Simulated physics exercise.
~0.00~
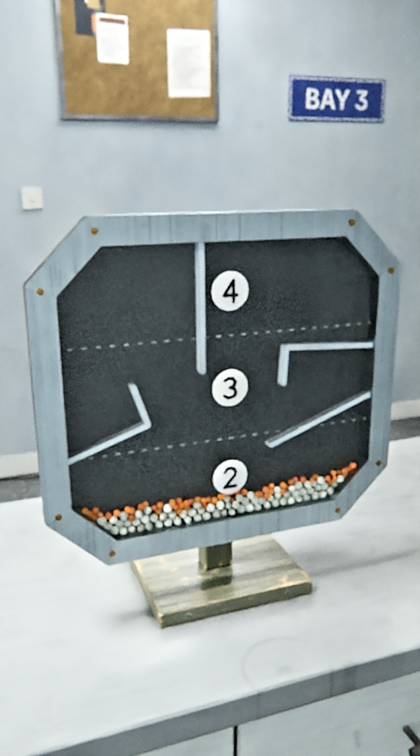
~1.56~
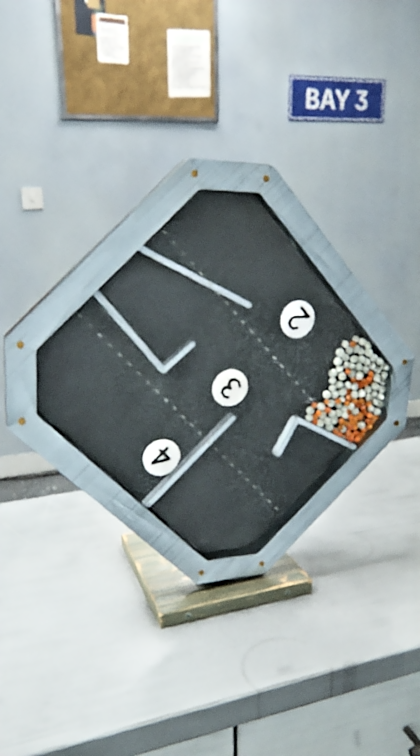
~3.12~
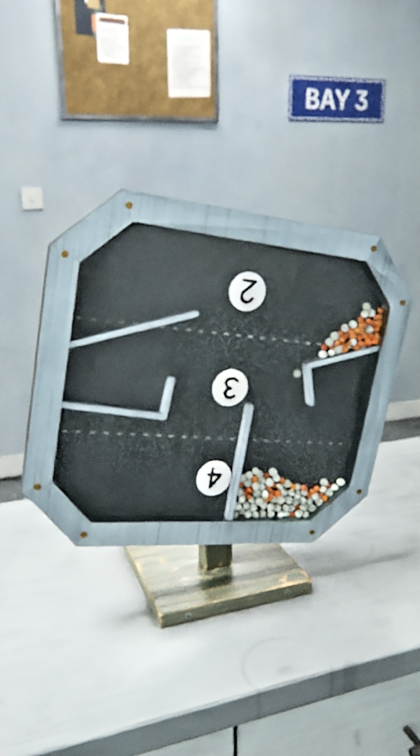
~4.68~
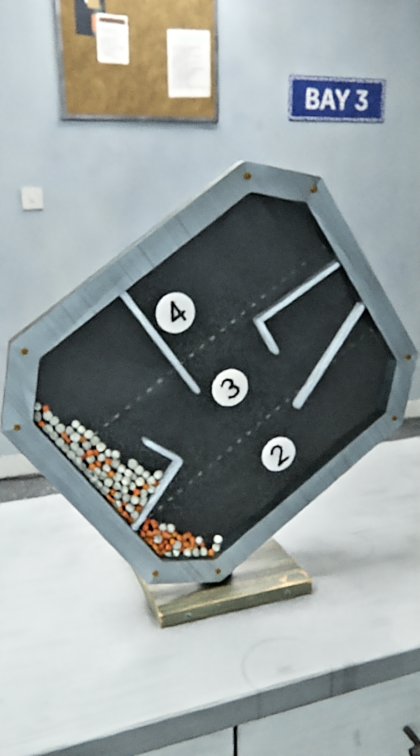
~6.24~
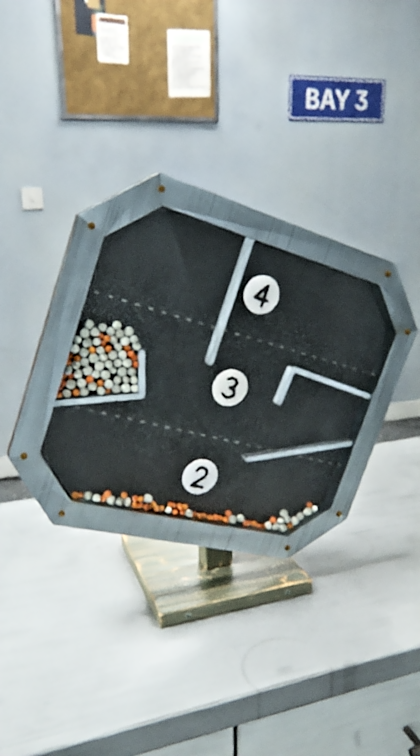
At first, white and orange pills lie along the bottom of a flat, dark-windowed case standing on a bench, in the band marked two. The case turns anticlockwise on its stand, carrying the pills up the right side. Once it is nearly upside down, many spill into the lower right corner, in band four, while others stay heaped on a bent ledge above. It then swings back clockwise, and the pills slide down to the lower left around another ledge. It ends tilted slightly clockwise, with a large heap caught on the left in band three and a thinner layer along the bottom in band two.
